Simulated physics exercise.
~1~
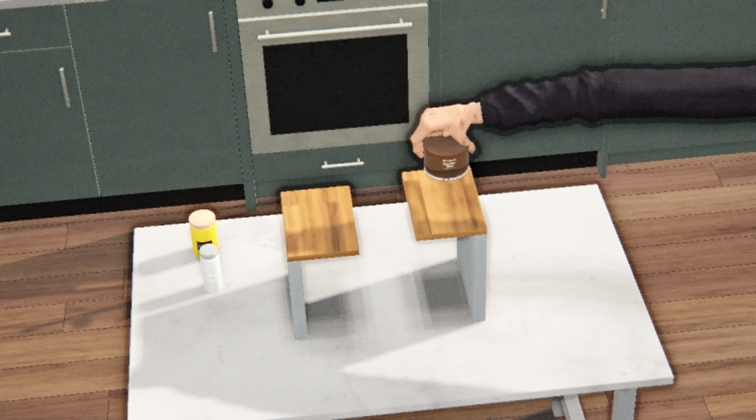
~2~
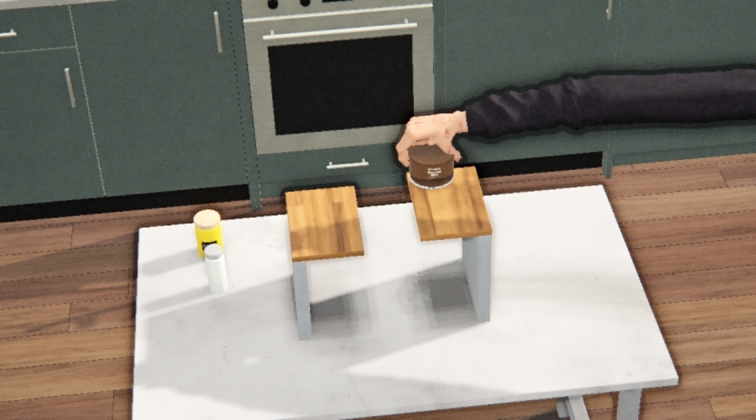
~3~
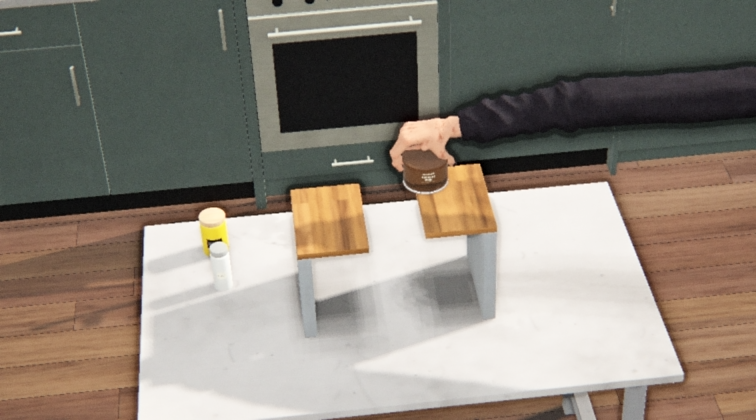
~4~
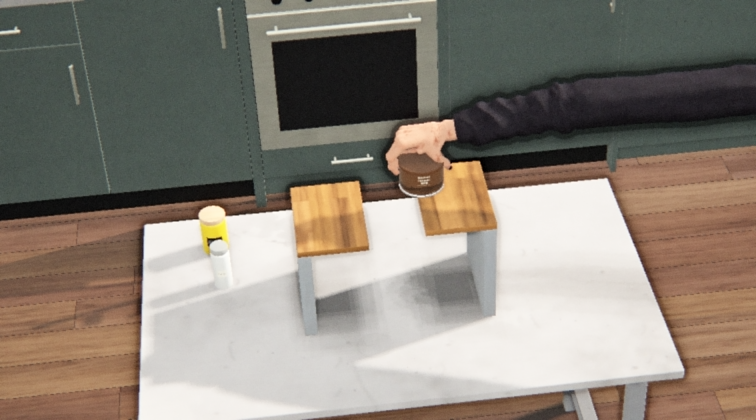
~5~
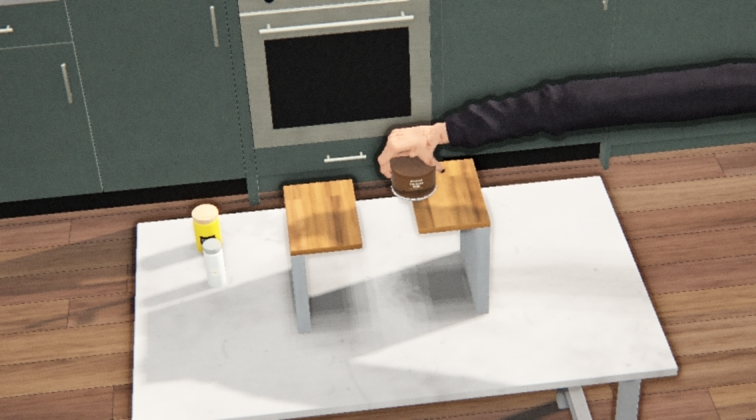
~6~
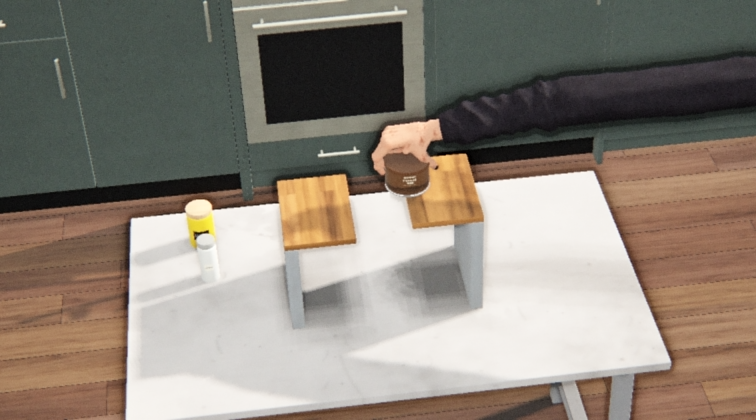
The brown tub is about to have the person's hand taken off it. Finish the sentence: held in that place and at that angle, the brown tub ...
It hangs up on top.
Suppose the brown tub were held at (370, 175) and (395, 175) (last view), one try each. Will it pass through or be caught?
First try it falls clear through; second try it falls clear through.
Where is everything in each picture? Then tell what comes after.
In the first picture, being brought over the gap; brown tub (446, 155); white shaker (211, 269).
In the second picture, being brought over the gap; brown tub (432, 164); white shaker (216, 269).
In the third picture, being brought over the gap; brown tub (425, 168); white shaker (221, 267).
In the fourth picture, being brought over the gap; brown tub (421, 172); white shaker (221, 265).
In the fifth picture, held still over the gap; brown tub (414, 175); white shaker (215, 263).
In the sixth picture, held still over the gap; brown tub (407, 171); white shaker (208, 258).
Then, 0.10 s after the last picture, things are still on the move.
Then, 0.20 s after the last picture, brown tub slid a little near (408, 179).
Then, 0.70 s after the last picture, brown tub resting near (408, 179).
At rest, all 3 in place. Seen from the same camera at the end, brown tub near (408, 179). The tub stays on top.
